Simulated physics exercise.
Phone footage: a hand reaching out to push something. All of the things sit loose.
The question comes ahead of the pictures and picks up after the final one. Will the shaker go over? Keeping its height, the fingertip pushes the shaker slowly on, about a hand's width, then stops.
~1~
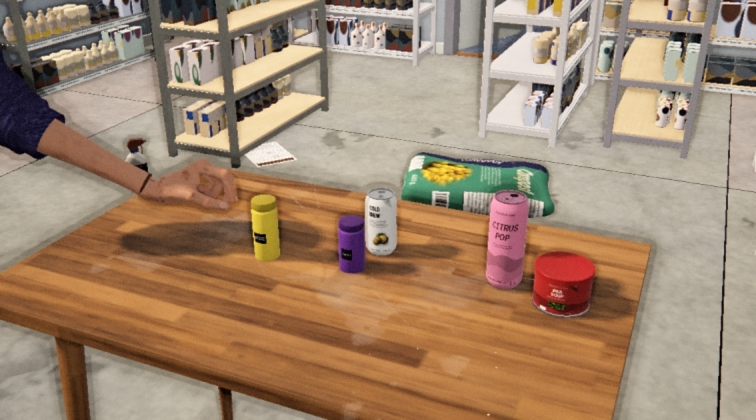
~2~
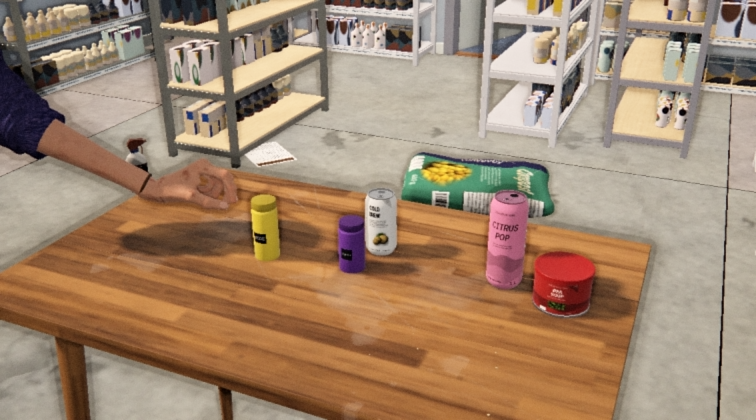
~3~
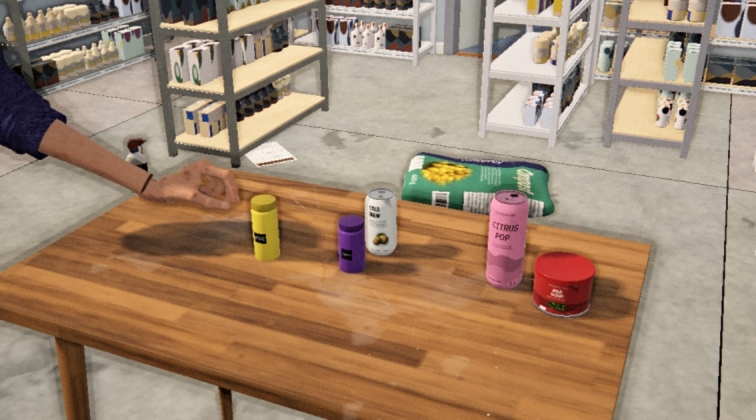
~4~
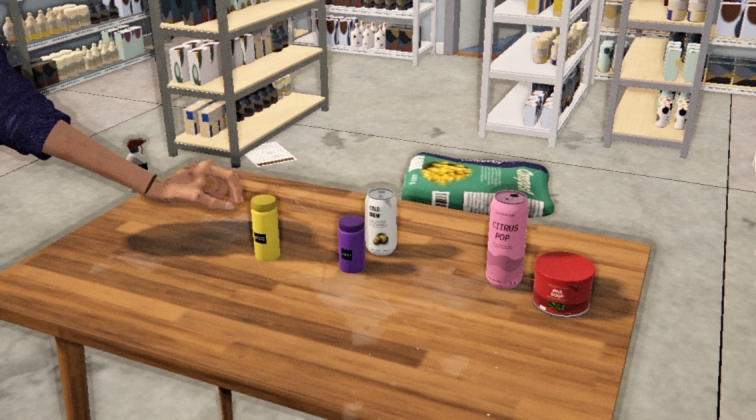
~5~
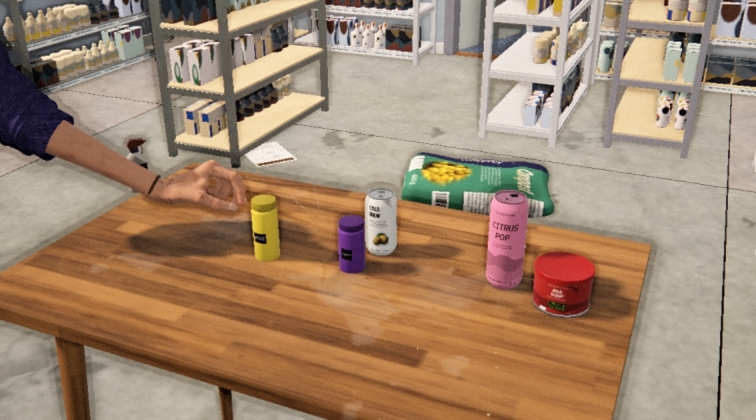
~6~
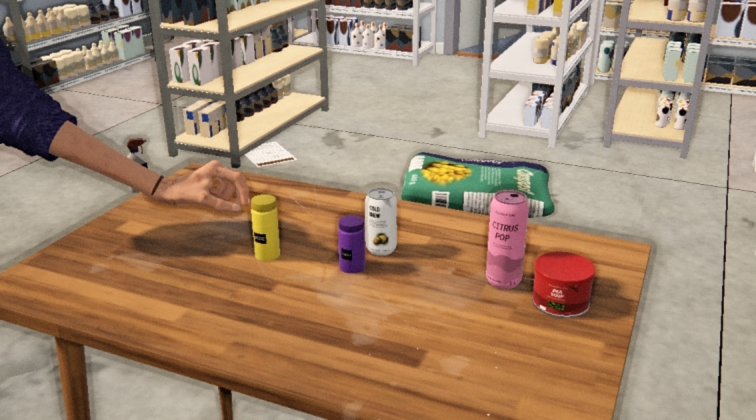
Yes, it falls.
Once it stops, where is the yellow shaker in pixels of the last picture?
The object finishes roughly at pixel (306, 254).
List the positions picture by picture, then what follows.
Yellow shaker (266, 228), in the first picture.
Yellow shaker (266, 228), in the second picture.
Yellow shaker (266, 228), in the third picture.
Yellow shaker (266, 228), in the fourth picture.
Yellow shaker (266, 228), in the fifth picture.
Yellow shaker (266, 228), in the sixth picture.
Then, 0.40 s on from there, yellow shaker turned 18° from how it was put near (274, 227).
Then, 0.70 s on from there, yellow shaker on its side near (301, 245).
Then, 1.10 s on from there, yellow shaker on its side near (305, 254).
Then, 2.40 s on from there, yellow shaker resting near (305, 254).
In the end, toppled on the table, yellow shaker. At the end, from the last picture's camera, yellow shaker near (305, 254).
